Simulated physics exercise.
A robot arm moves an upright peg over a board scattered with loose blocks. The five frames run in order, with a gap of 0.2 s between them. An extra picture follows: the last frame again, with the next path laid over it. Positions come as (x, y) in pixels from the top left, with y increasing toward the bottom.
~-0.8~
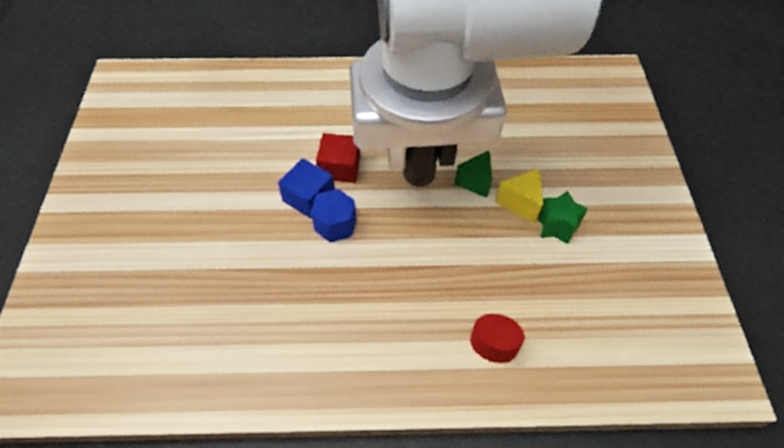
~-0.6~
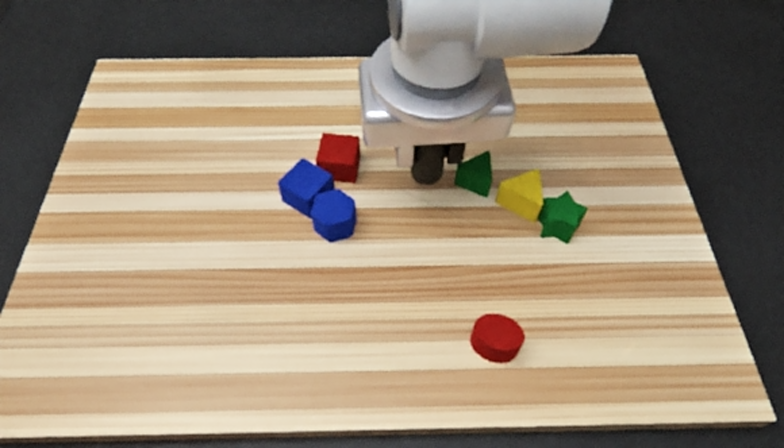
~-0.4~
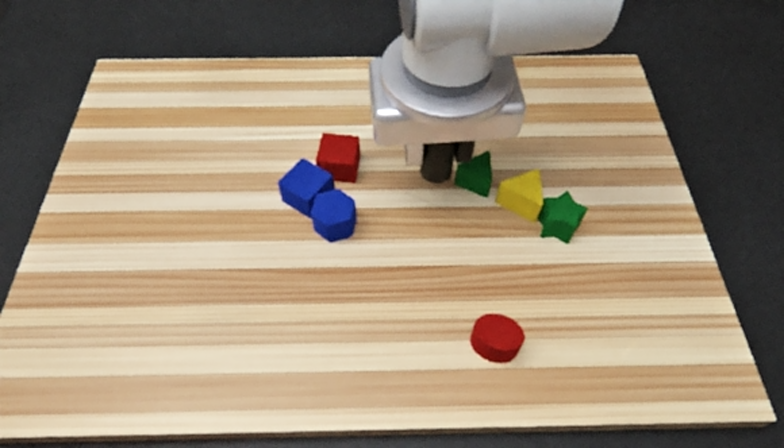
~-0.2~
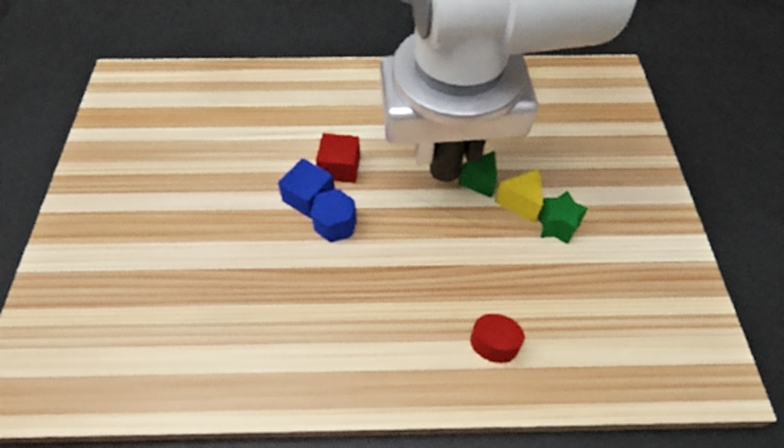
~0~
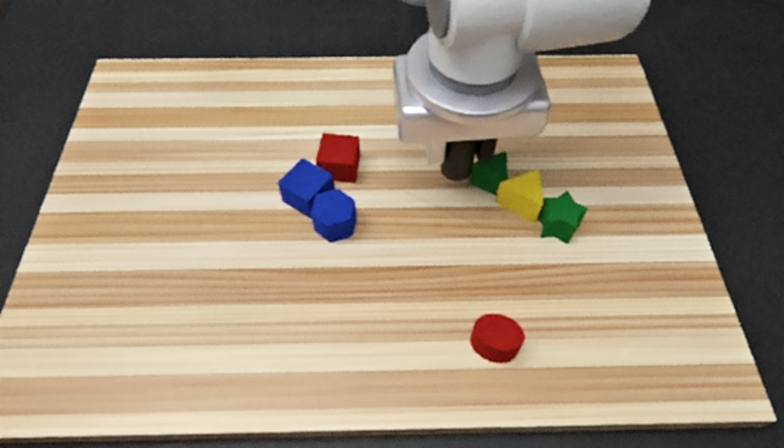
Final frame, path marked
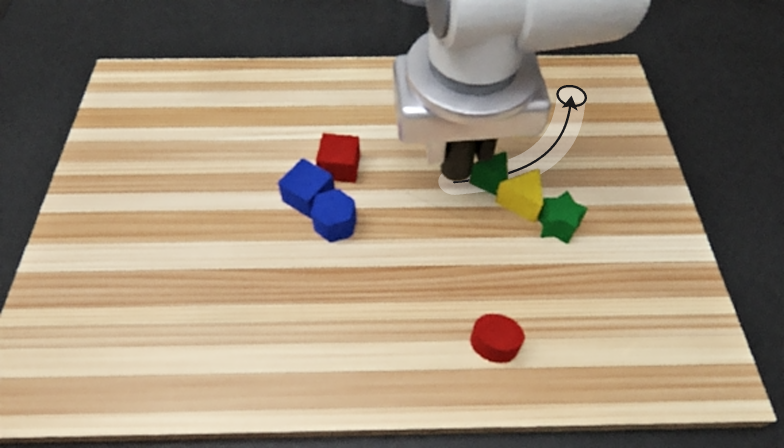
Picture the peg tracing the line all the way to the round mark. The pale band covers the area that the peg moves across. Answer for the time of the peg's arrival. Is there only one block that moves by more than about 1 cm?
Yes, I think so.
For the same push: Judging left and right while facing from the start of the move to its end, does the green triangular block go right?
I'd say yes.
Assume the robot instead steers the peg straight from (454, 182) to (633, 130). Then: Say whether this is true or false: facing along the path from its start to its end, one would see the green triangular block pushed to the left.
False
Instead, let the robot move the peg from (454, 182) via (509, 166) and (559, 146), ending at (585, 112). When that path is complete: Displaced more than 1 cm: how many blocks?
When the path ends, I think you'll find one block out of place by more than 1 cm.
The drawn path runs from (454, 182) over (517, 170) and (559, 138) to (572, 96).
On the path given first. One third of the way, peg at (522, 157); green triangular block at (560, 149).
Two thirds of the way, peg at (564, 124); green triangular block at (591, 141), turned 70° clockwise.
At the end, peg at (577, 82); green triangular block at (591, 141), turned 70° clockwise; yellow triangular block not moved.
